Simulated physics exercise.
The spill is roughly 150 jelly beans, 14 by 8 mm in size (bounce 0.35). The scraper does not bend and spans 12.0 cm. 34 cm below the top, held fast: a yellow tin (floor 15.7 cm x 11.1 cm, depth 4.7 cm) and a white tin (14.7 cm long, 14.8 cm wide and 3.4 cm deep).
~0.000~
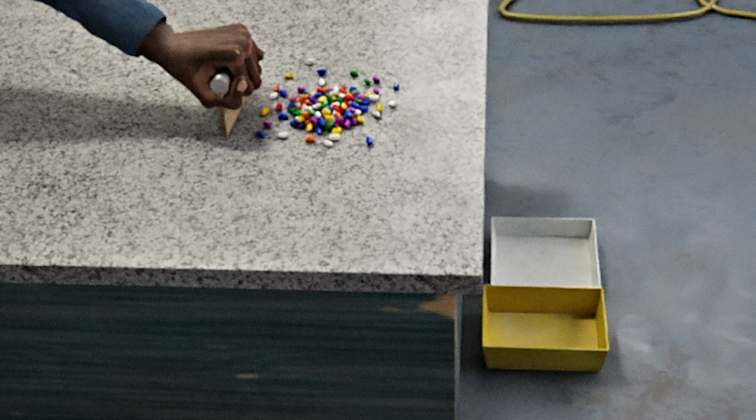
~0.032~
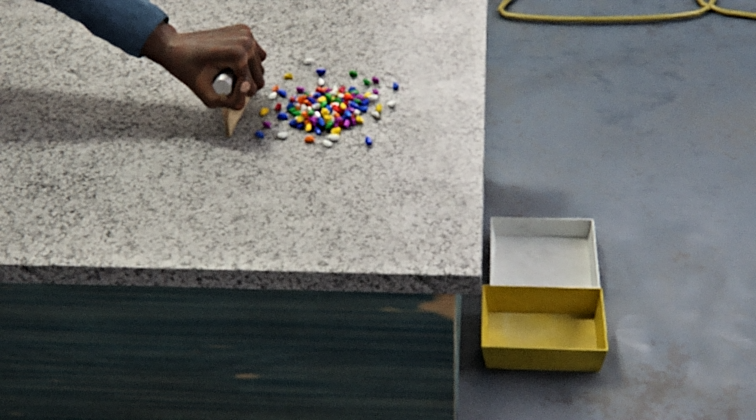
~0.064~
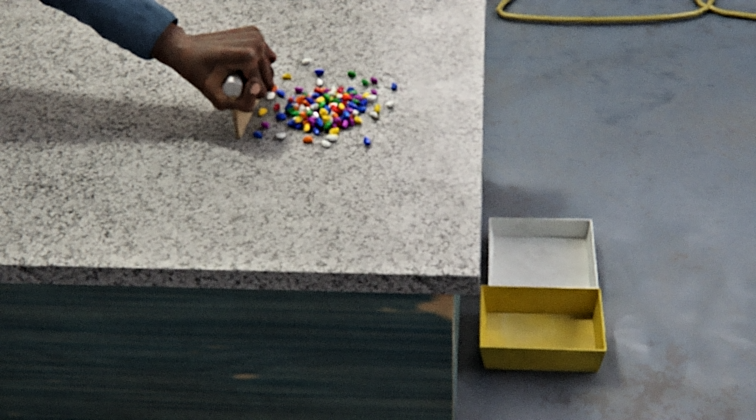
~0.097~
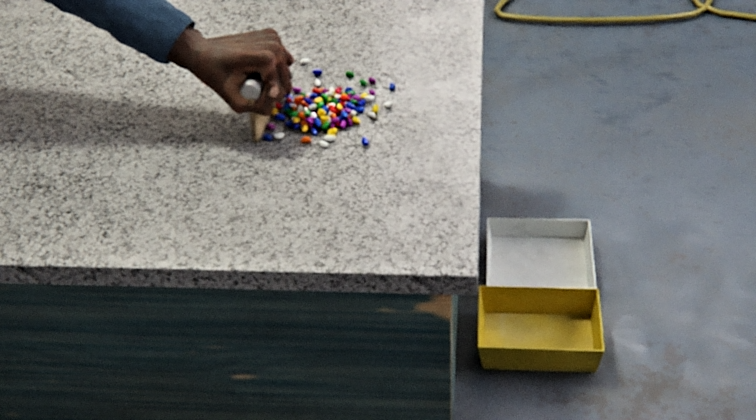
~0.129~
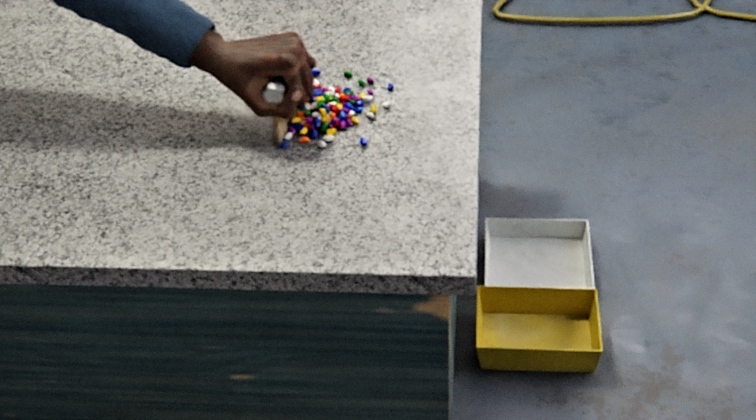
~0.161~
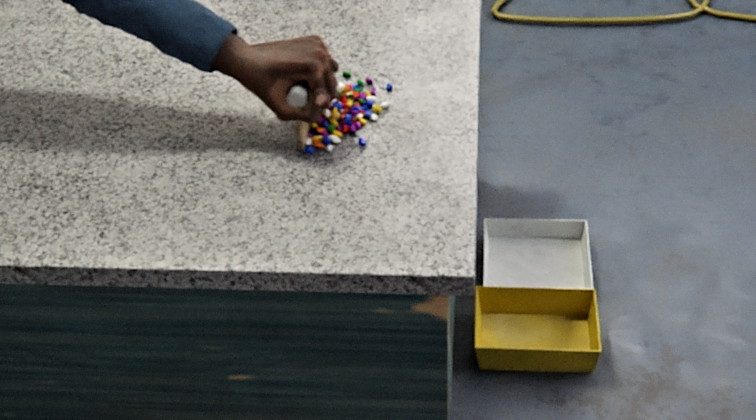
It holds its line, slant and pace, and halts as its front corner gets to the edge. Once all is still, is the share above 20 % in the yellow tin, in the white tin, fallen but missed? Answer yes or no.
Yellow tin: No, white tin: No, missed: Yes.
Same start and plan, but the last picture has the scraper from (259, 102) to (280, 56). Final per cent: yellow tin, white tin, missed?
Yellow tin 15, white tin 35, missed 10.
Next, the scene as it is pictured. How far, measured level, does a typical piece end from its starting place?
About 50 cm.
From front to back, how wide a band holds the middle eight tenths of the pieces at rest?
About 50 cm.
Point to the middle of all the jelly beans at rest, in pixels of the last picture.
At about (653, 327).
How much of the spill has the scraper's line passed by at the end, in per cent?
Some 25 per cent.
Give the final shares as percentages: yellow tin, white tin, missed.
Yellow tin 10, white tin 5, missed 60.
After 0.32 s, scraper 28 cm from its start, spill 21 cm wide; still on top 100 %.
After 0.48 s, scraper 33 cm from its start, spill 28 cm wide; off the edge, not caught 65 %, still on top 35 %.
Then, at 0.62 s, scraper 33 cm from its start, spill 33 cm wide; yellow tin 10 %, white tin 5 %, off the edge, not caught 60 %, still on top 25 %.
At rest (2.5 s), yellow tin 10 %, white tin 5 %, fallen but missed 60 %, still on top 25 %.
